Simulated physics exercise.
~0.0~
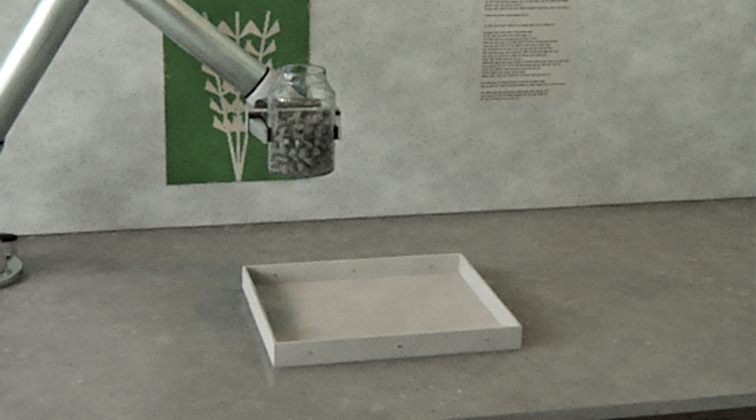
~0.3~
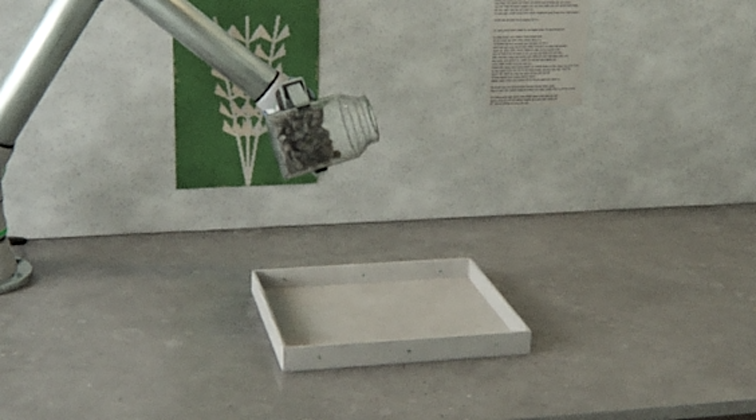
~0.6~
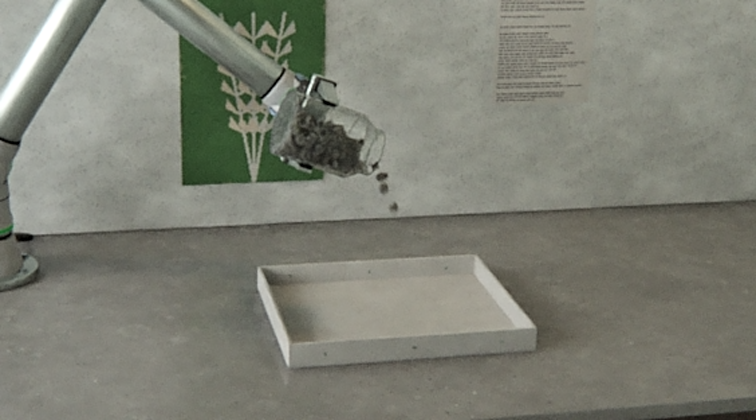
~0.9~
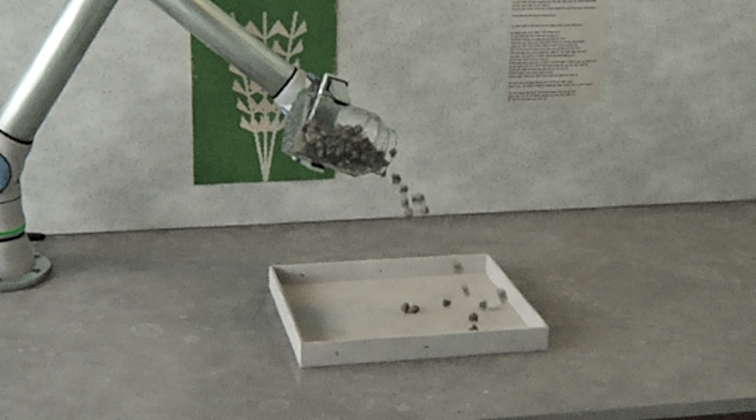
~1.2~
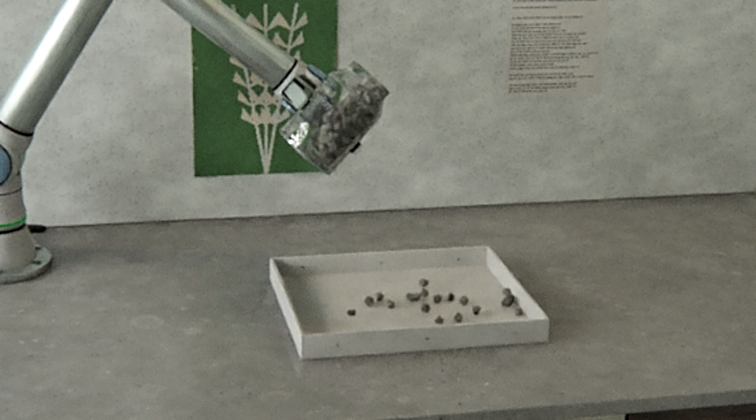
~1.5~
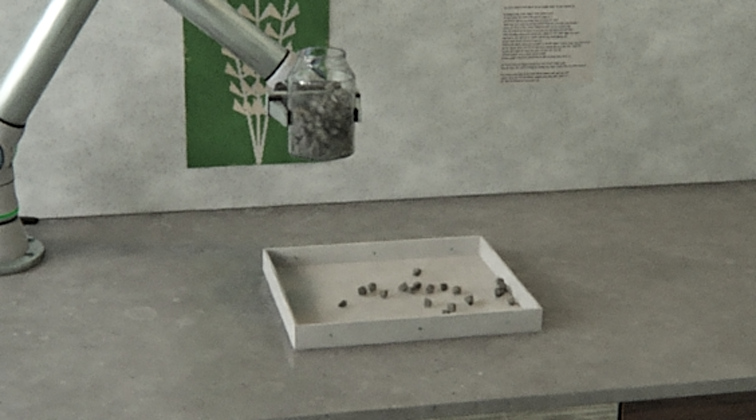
To begin with, a metal robot arm holds a clear glass jar of small grey pebbles upright above a shallow, pale, empty tray on a grey table. The arm tips the jar over to the right until its mouth points slightly downward. A few pebbles slide out of the neck, then more follow, dropping into the tray and scattering across it. The arm then turns the jar back up, and the flow stops. Finally the jar stands upright again, still holding most of its pebbles, while a small scattering lies in the tray.
